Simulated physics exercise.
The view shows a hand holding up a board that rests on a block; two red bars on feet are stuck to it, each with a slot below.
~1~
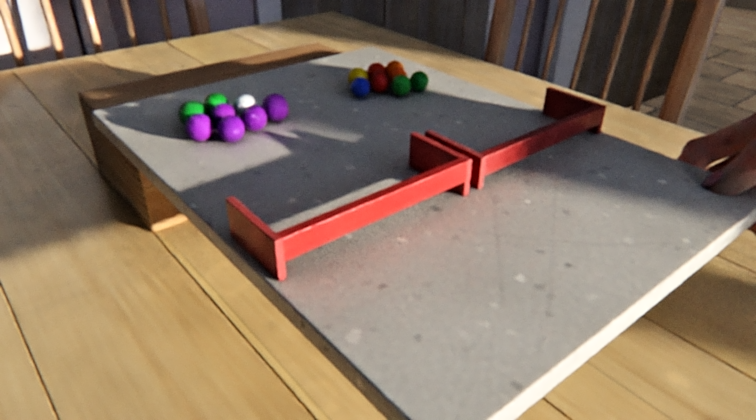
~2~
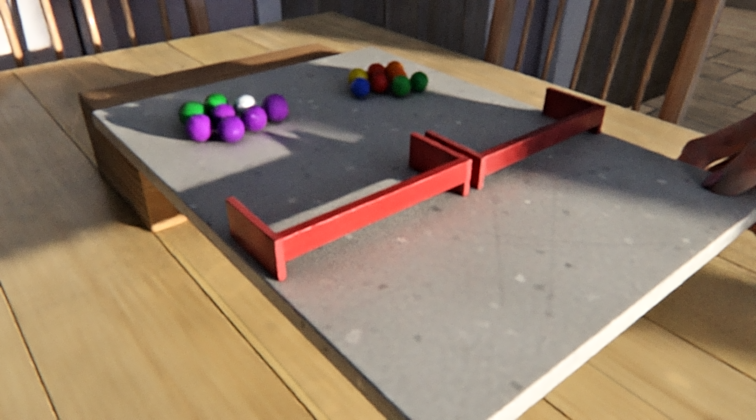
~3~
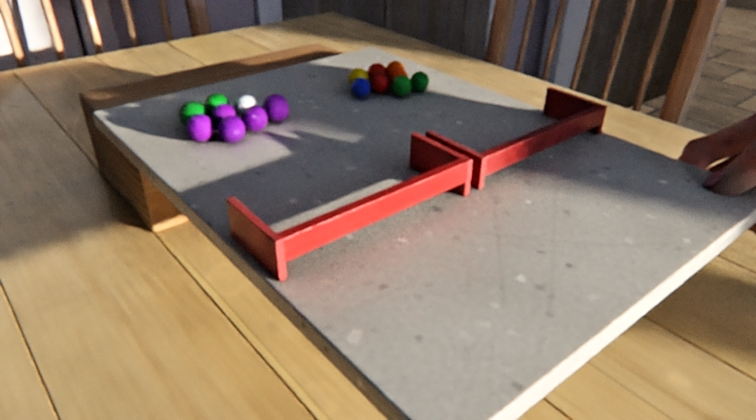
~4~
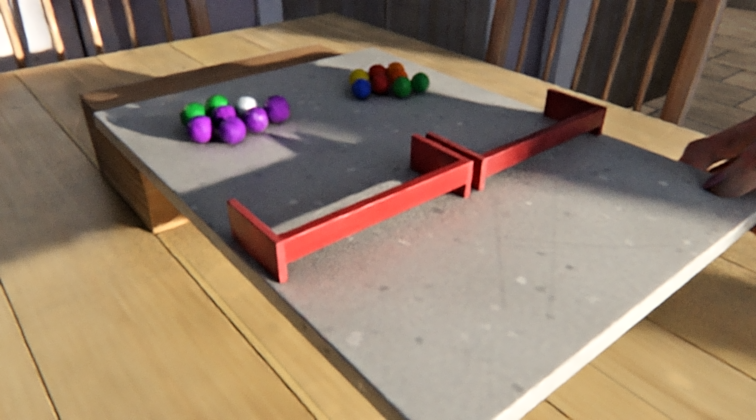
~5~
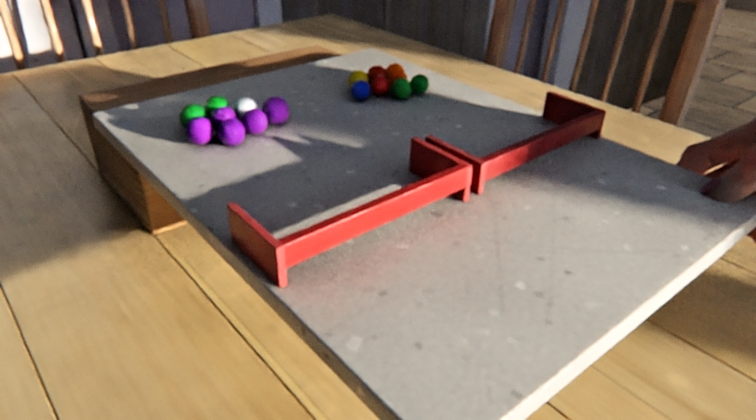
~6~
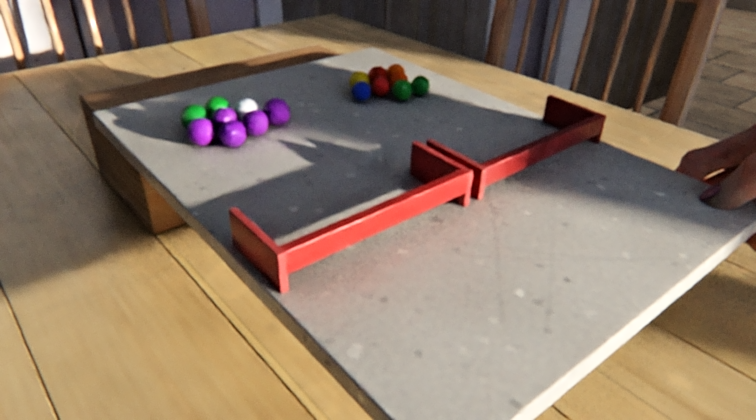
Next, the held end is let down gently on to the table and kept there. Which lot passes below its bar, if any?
One by one: The front lot is caught, the back lot is caught.
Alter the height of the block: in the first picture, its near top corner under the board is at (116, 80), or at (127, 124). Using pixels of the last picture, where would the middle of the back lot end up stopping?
The middle should sit around (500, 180) in the first case and around (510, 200) in the second.
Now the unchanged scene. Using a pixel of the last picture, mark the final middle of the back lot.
Close to (508, 210).
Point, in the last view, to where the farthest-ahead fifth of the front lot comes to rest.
Its centre ends up somewhere around (356, 285) in the last picture.
Then, 0.34 s past the last view, board sloping at 8°; front lot on its way down; back lot on its way down.
Then, 0.71 s past the last view, board sloping at 13°; front lot has reached its gate; back lot has reached its gate.
Then, 1.14 s past the last view, board resting at 14°; front lot has reached its gate; back lot has reached its gate.
Finally, board resting at 14°; front lot gathered behind its gate; back lot gathered behind its gate.
